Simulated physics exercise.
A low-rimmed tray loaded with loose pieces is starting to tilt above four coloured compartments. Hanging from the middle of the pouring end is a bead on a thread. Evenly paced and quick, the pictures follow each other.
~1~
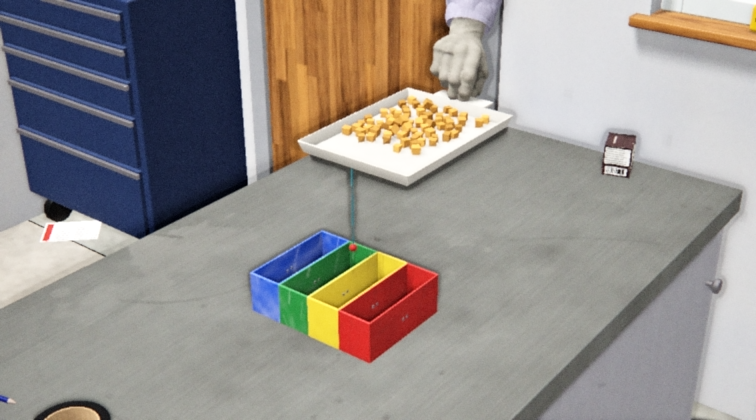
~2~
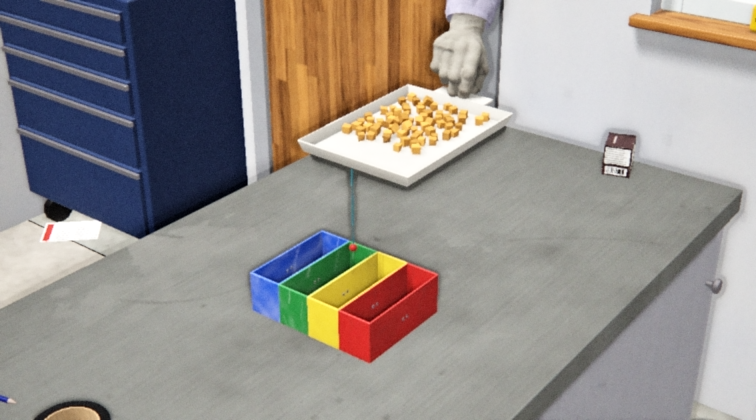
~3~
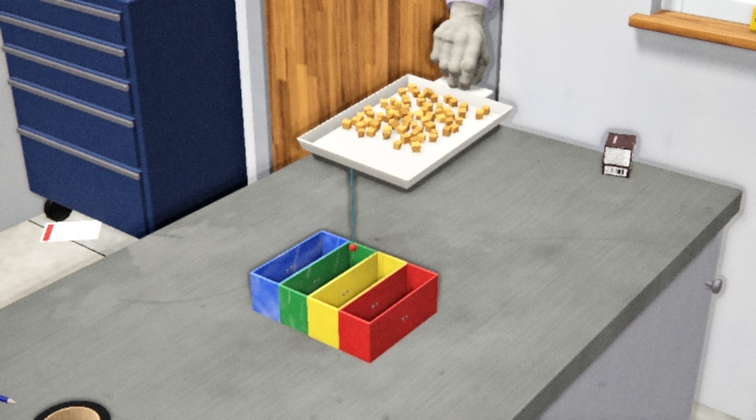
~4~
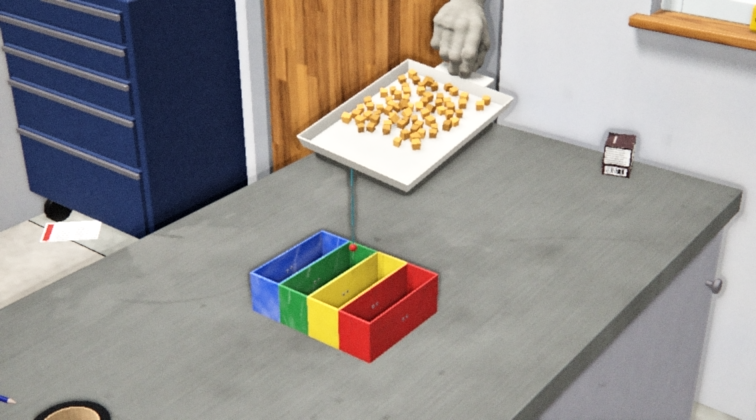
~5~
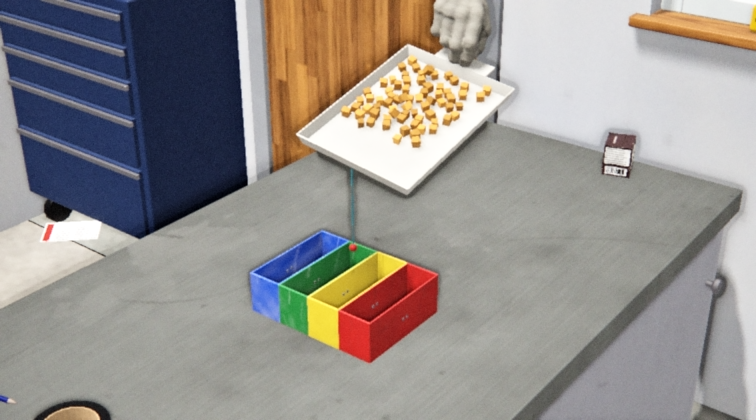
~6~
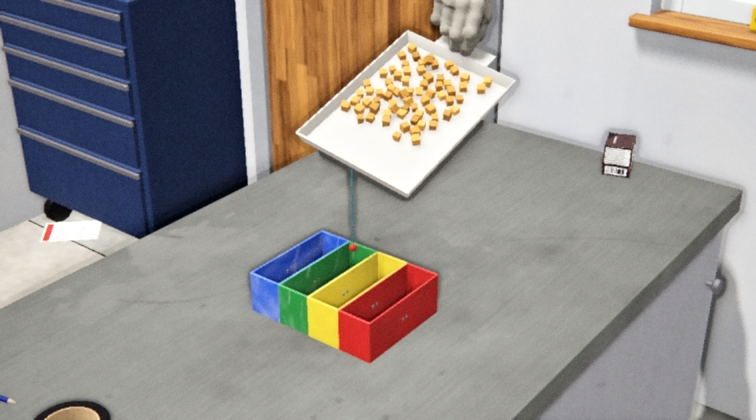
On a grey workbench behind a box with blue, green, yellow and red compartments, a gloved hand gradually raises the far end of a white tray of small golden cubes, tilting it toward the viewer, while the cubes stay clustered.
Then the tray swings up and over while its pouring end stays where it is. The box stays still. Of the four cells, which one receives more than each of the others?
The red cell receives the most.
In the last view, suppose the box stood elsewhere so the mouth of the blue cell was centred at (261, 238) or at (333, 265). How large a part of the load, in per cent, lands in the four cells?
Near 0 and 100 percent respectively.
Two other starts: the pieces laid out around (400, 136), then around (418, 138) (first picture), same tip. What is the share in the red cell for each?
50 % and 30 %.
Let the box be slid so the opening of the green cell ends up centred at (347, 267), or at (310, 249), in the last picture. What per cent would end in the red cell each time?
Trial 1 around 50 percent, trial 2 around 20 percent.
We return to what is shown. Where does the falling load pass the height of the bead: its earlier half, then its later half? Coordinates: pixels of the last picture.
First around (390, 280), afterwards around (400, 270).
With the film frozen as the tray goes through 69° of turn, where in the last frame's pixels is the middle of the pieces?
Load centre: Approx. (401, 185).
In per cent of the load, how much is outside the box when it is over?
I'd say around 20 per cent.
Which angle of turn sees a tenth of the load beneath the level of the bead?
It is at around 75 degrees.
Shortly afterwards, tray tipped steeply; near two thirds on the tray; near a third falling or outside the box.
Next, tray tipped past a quarter turn; near half in the red cell; near a quarter in the yellow cell; near a quarter falling or outside the box.
Some moments later, tray tipped past a quarter turn; near two thirds in the red cell; near a quarter in the yellow cell; a little falling or outside the box.
In the end, tray tipped past a quarter turn; near two thirds in the red cell; near a quarter in the yellow cell; none at all in the green cell; none at all in the blue cell; a little outside the box.
